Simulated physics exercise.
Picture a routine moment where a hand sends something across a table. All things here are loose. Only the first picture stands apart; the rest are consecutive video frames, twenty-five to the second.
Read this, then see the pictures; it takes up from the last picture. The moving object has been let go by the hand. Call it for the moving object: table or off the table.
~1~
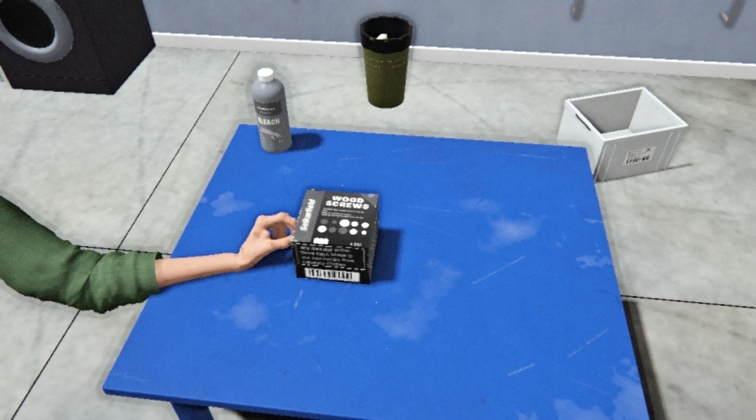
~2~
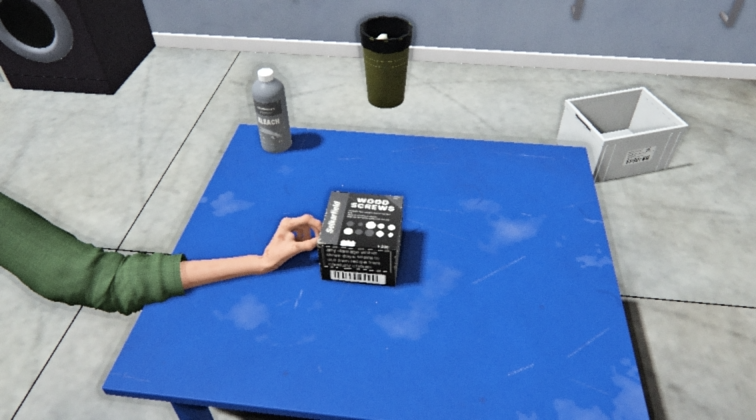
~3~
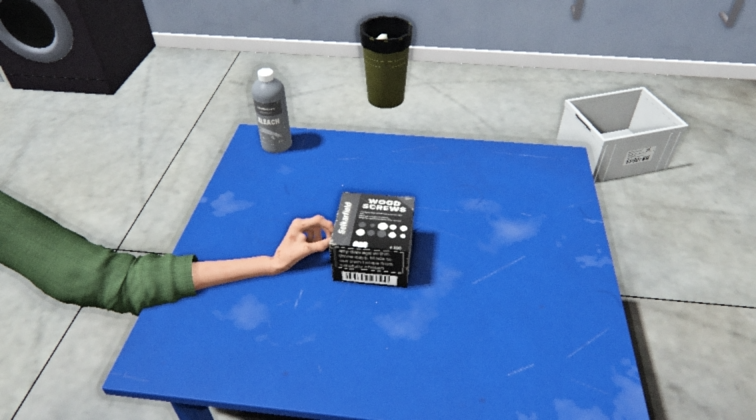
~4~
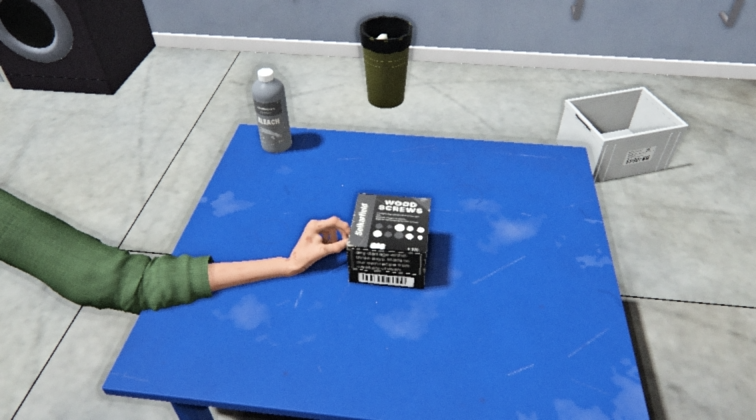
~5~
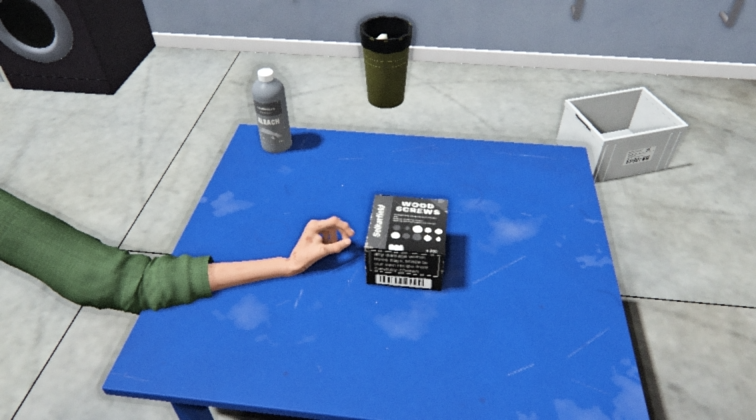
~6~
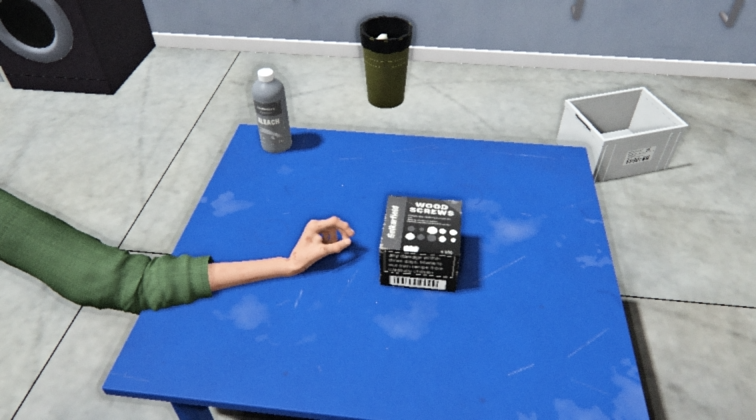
Table.
Then, 0.10 s after the last picture, black box slid about its own width near (442, 245).
Then, 0.40 s after the last picture, black box slid about its own width near (445, 245).
At rest, moved from the start, black box. Seen from the same camera at the end, black box near (445, 245).
